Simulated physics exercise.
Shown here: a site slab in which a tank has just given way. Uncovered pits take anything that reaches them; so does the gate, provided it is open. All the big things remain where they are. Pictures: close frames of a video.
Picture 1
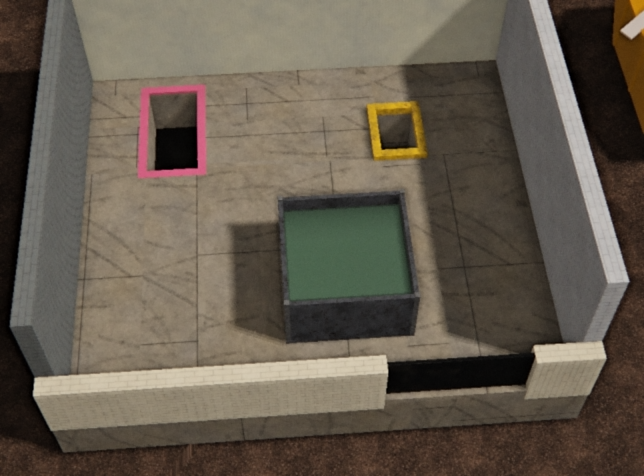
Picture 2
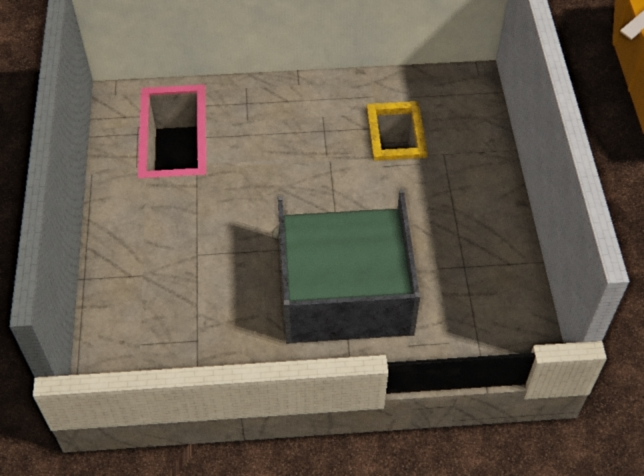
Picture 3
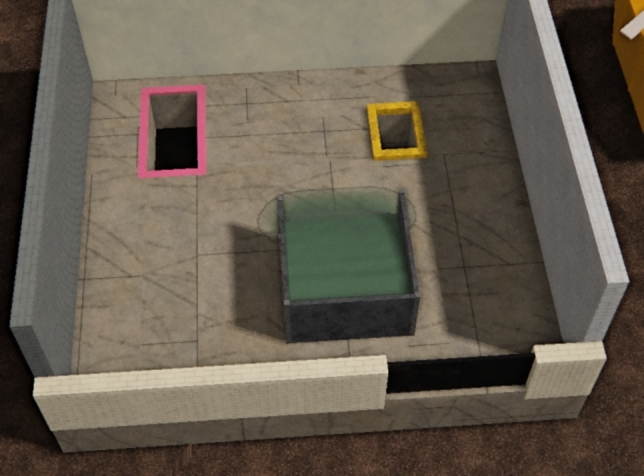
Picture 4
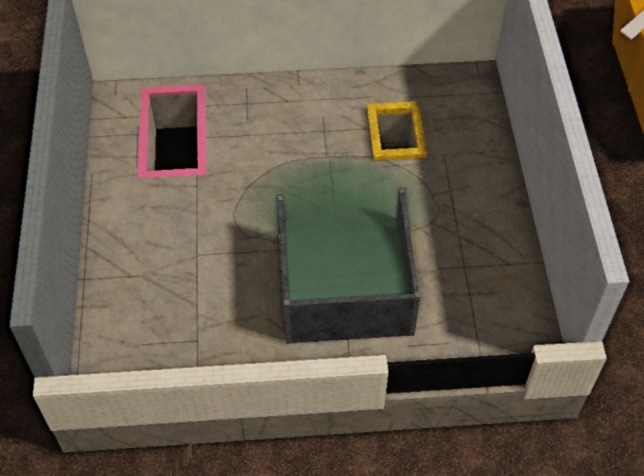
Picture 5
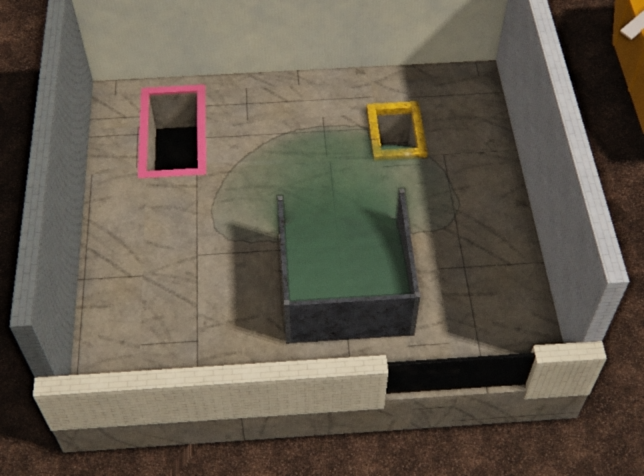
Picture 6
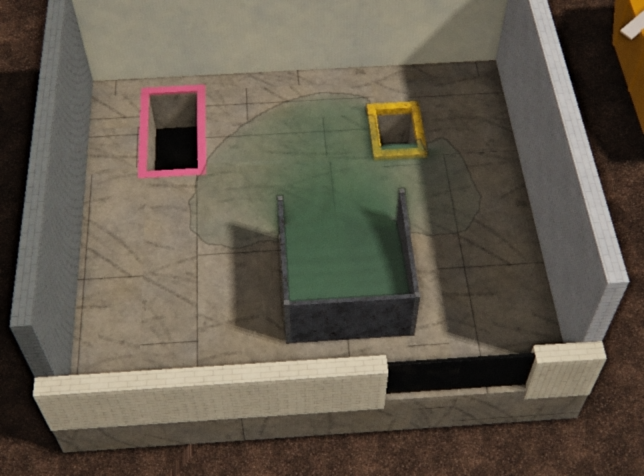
The clip opens on a dark-walled tank of green water standing whole on a walled slab, with pink-edged and yellow-edged openings beyond it. The tank's far wall disappears, and green water spreads out across the slab in a widening, thinning fan, reaching around the yellow-edged opening and close to the pink-edged one.
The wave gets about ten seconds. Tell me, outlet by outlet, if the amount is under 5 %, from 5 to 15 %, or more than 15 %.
At the end, the gate is nearly idle - draining beneath five per cent; the pink pit is busy - draining past fifteen per cent; the yellow pit is moderately busy - draining five to fifteen per cent.
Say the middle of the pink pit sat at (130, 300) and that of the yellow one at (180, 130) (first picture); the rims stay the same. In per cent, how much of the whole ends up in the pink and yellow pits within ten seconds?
Pink 20 %; yellow 4 %.
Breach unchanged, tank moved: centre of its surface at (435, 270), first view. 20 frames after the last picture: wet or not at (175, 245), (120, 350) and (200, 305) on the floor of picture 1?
Outcome, in sequence: Unwetted, unwetted, unwetted.
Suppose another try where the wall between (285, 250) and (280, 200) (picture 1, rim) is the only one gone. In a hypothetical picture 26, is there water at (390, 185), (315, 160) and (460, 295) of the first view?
Going point by point: Left unwetted, left unwetted, left unwetted.
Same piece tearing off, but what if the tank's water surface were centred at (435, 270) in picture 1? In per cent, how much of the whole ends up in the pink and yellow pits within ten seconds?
Ten seconds on: Pink pit 35 percent, yellow pit 15 percent.
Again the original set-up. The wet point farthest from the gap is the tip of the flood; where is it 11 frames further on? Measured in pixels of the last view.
The front should reach about (94, 87).
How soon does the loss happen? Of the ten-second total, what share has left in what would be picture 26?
Log: Around 60 %, estimated.
A moment on, water covers 40 % of the floor; the gate 0 %, the pink pit 2 %, the yellow pit 4 %.
Next, water covers 45 % of the floor; the gate 0 %, the pink pit 7 %, the yellow pit 7 %.
Then, water covers 50 % of the floor; the gate 0 %, the pink pit 19 %, the yellow pit 8 %.
Later, water covers 80 % of the floor; the gate 0 %, the pink pit 31 %, the yellow pit 9 %.
In the end, water covers 90 % of the floor; the gate 0 %, the pink pit 38 %, the yellow pit 9 %.
